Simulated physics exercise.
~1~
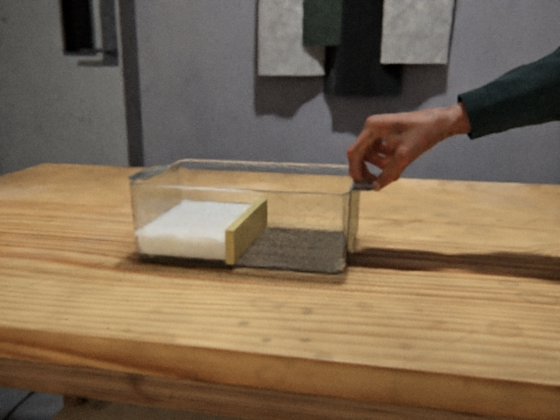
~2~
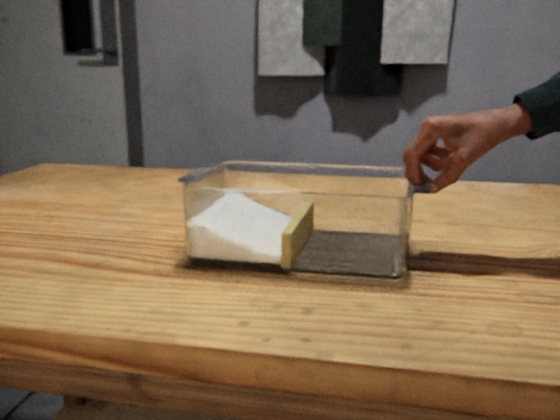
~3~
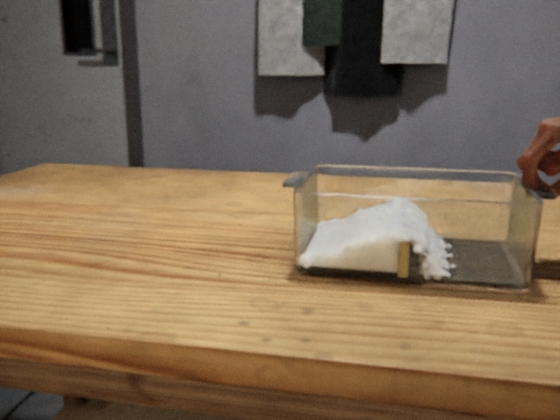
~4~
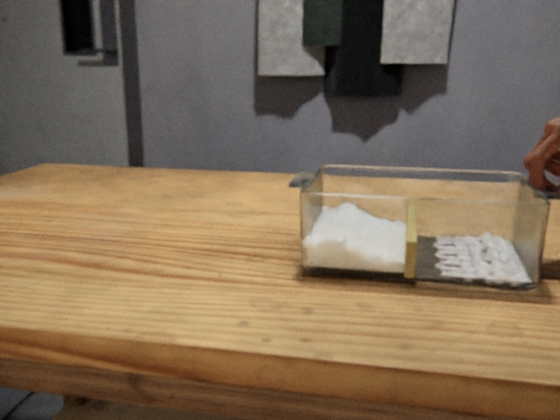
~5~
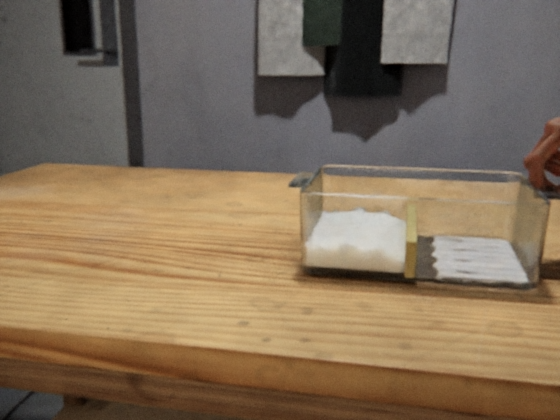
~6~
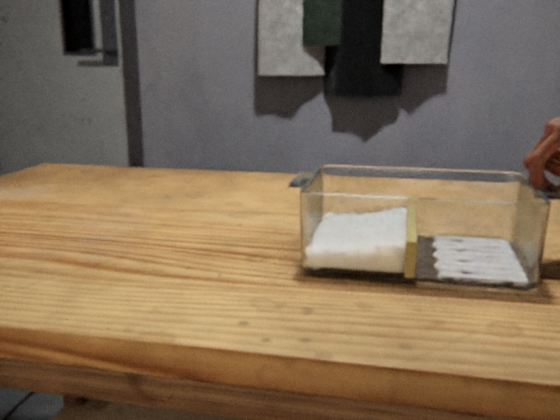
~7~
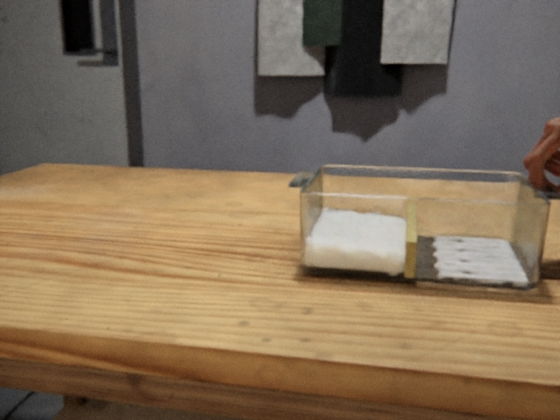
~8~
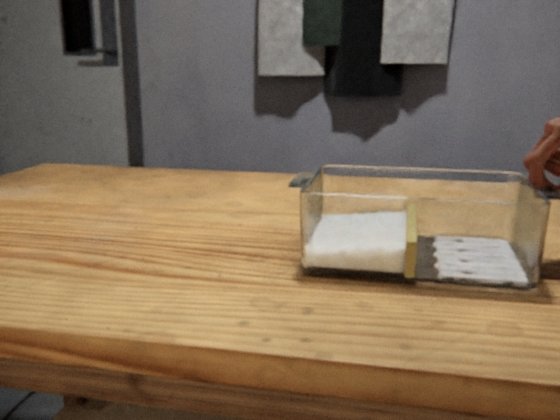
On a wooden table, a hand pulling a clear divided tub rightward, white liquid sloshing over the low wall, some settling right.
